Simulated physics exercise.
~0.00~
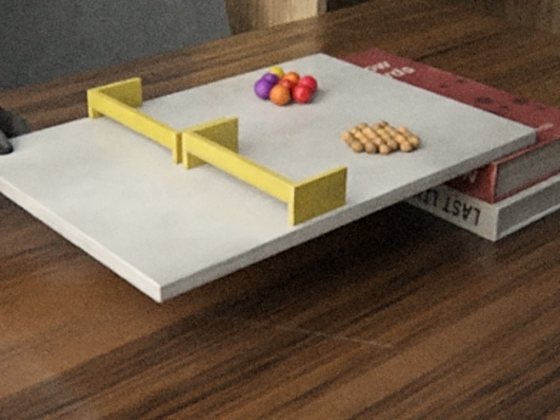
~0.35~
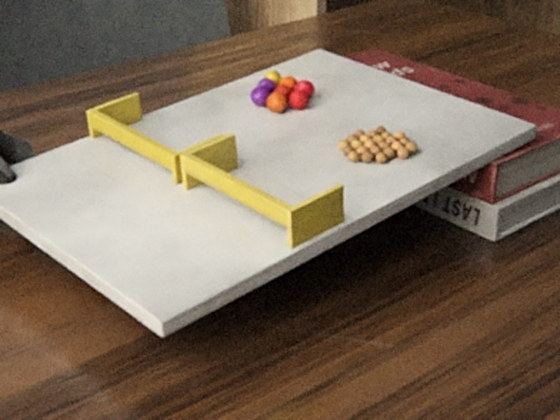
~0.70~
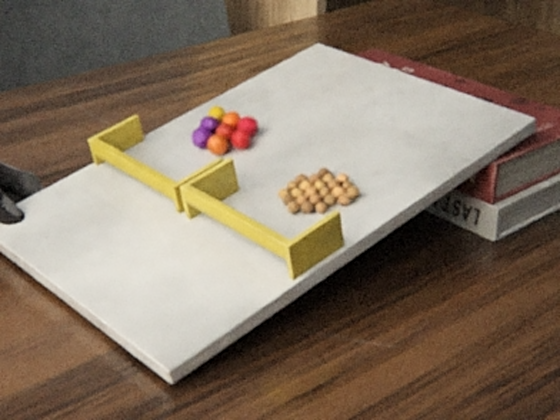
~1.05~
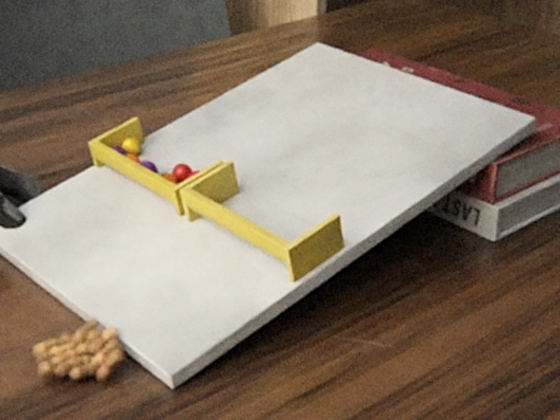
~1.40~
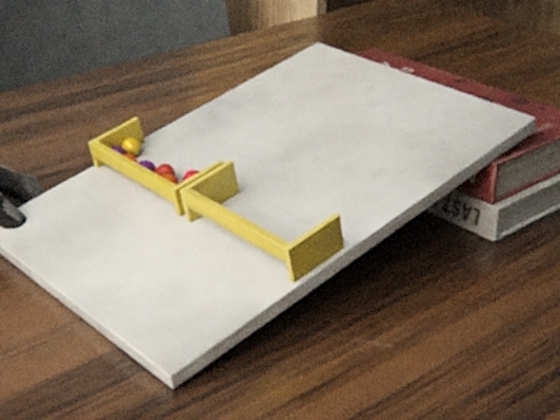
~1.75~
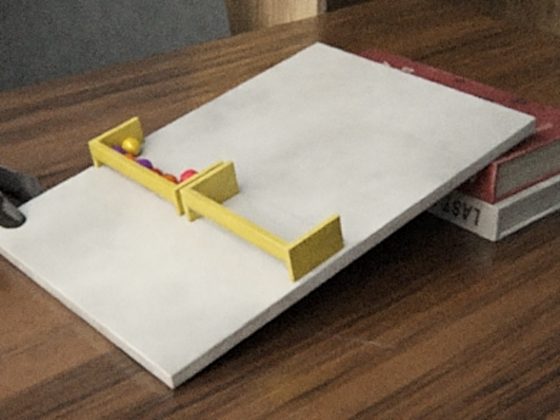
A white board propped on books tilted toward a dark hand at its left end, and a cluster of small tan pieces slid under the front yellow bar and off the board, while the colorful balls rolled down and stayed caught behind the back bar.
